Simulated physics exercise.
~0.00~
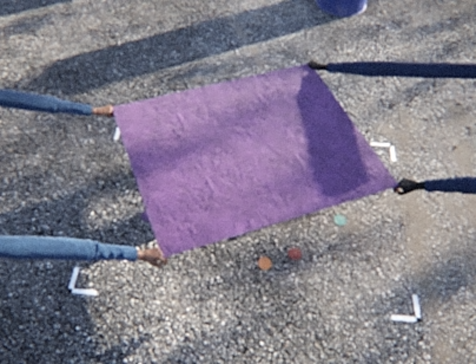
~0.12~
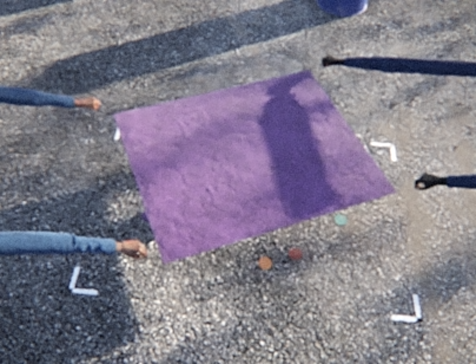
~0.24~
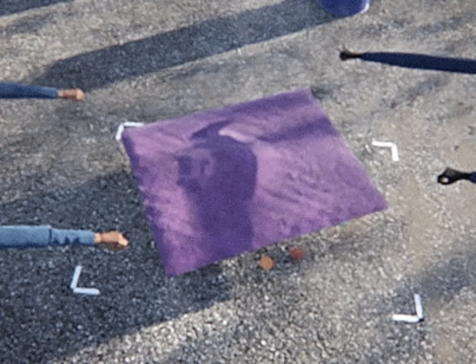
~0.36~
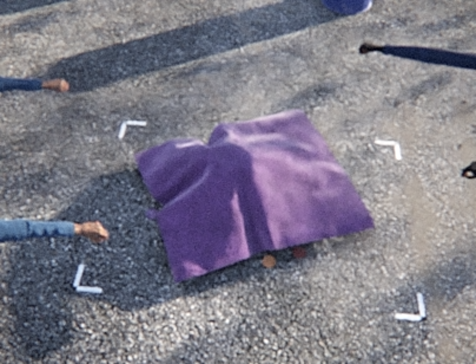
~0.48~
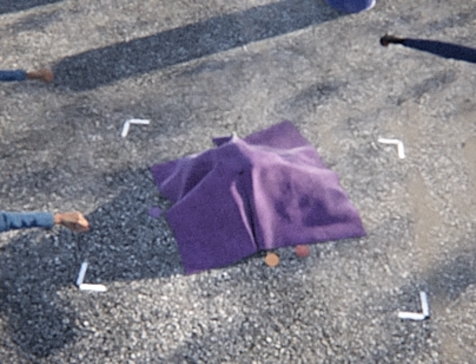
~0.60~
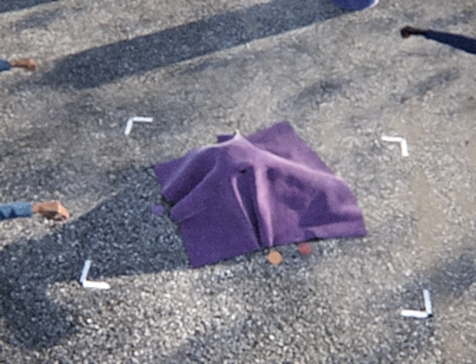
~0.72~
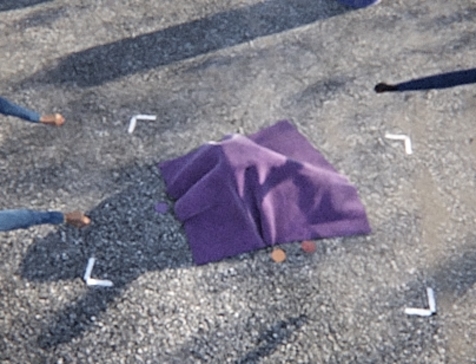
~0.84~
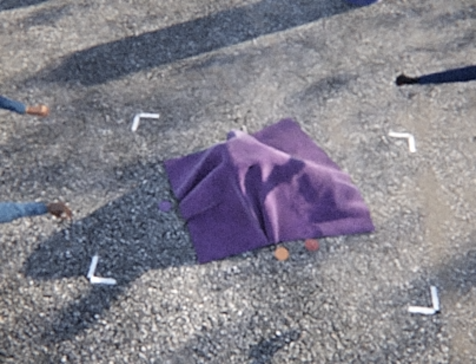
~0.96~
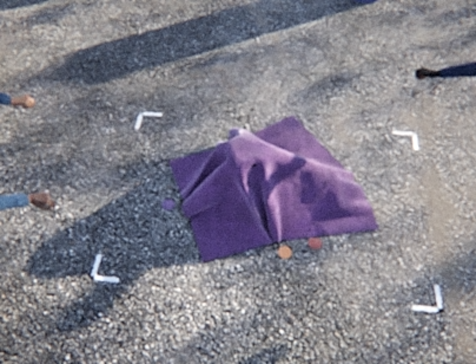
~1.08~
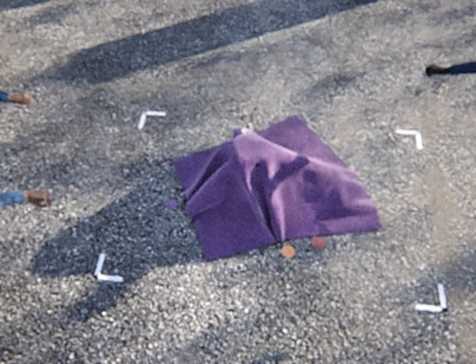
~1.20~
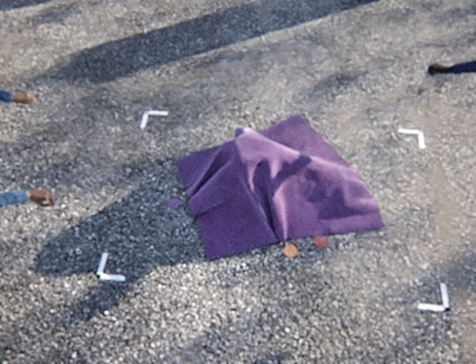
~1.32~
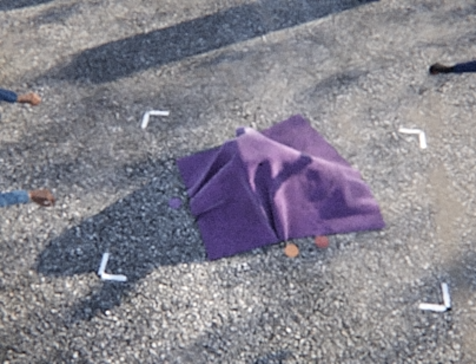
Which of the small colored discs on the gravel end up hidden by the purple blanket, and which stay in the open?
Only the teal one ends up hidden under the blanket. The orange, red and purple ones all stay uncovered on the gravel close to its edges.
A purple blanket stretched flat between four hands dropped onto the gravel when they let go, draping in folds over something raised and hiding a small teal disc, while the orange, red and purple ones stayed uncovered beside its edges.
